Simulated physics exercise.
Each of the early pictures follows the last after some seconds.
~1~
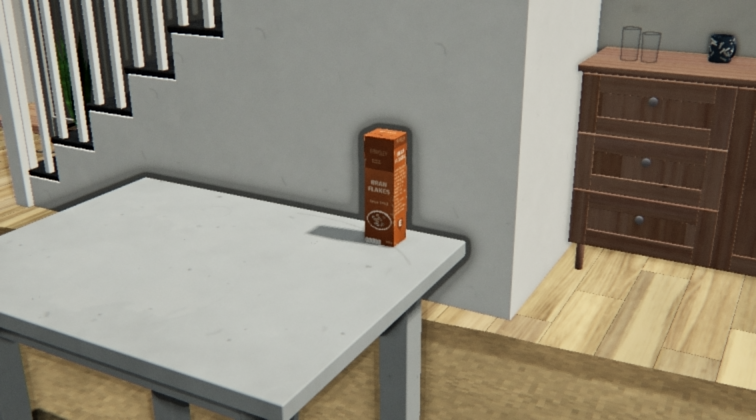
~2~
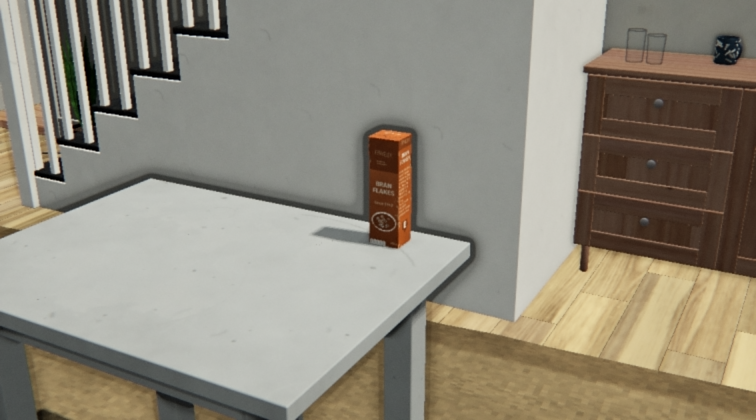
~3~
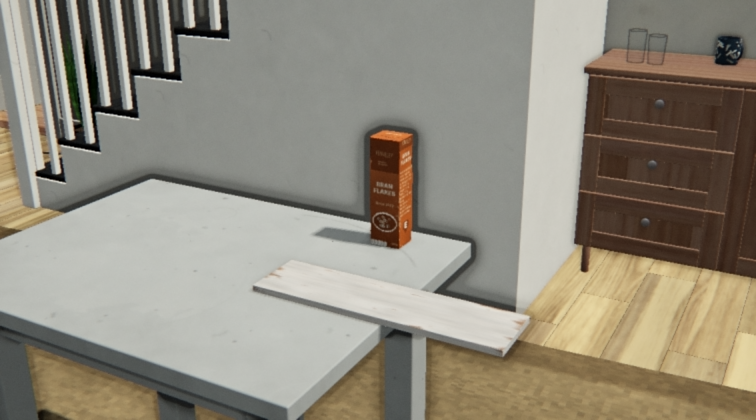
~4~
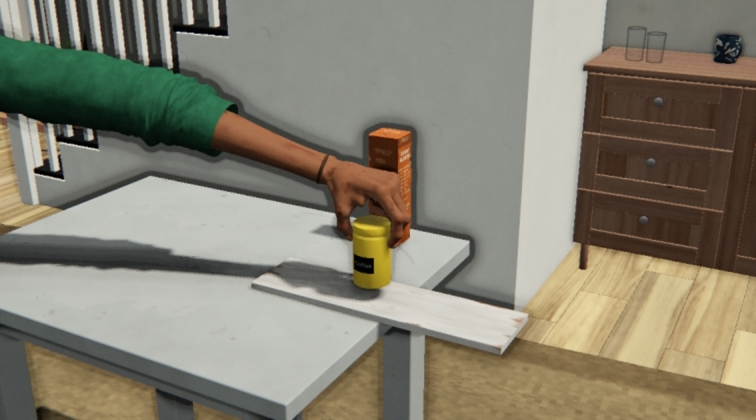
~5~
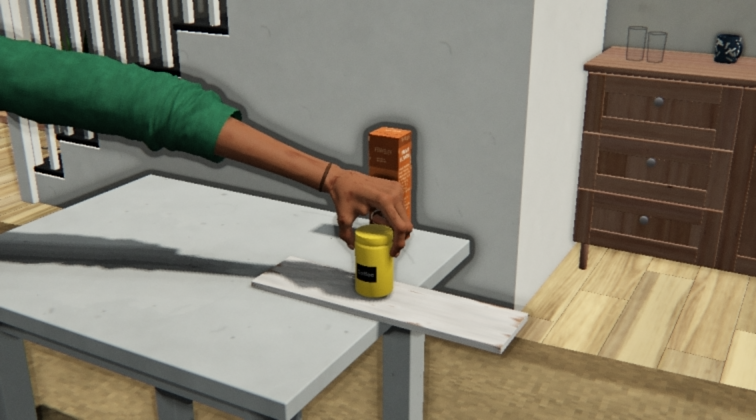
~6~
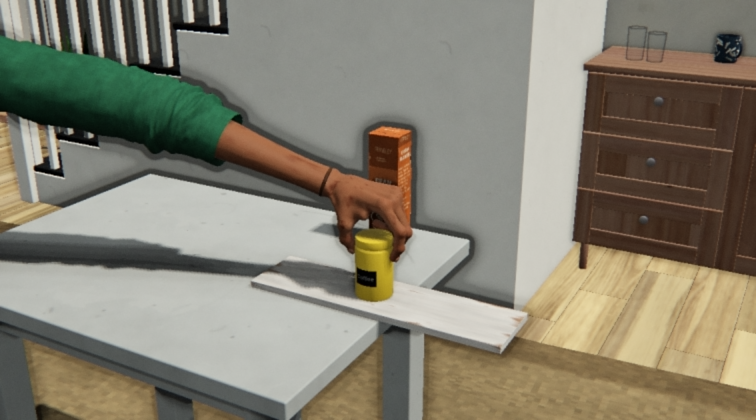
A pale wooden board appears on the grey table, in front of an orange carton, with one end sticking out past the table's edge. Then an arm in a green sleeve reaches in from the left, holding a yellow jar, and lowers it slightly onto the board, keeping its hand on it.
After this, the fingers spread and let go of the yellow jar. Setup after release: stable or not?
Stable.
Then, 0.50 s on from there, no change.
Then, 1.30 s on from there, yellow jar resting near (374, 265).
In the end, all 3 unmoved. At the end, from the last picture's camera, yellow jar near (374, 265). The plank keeps its balance.
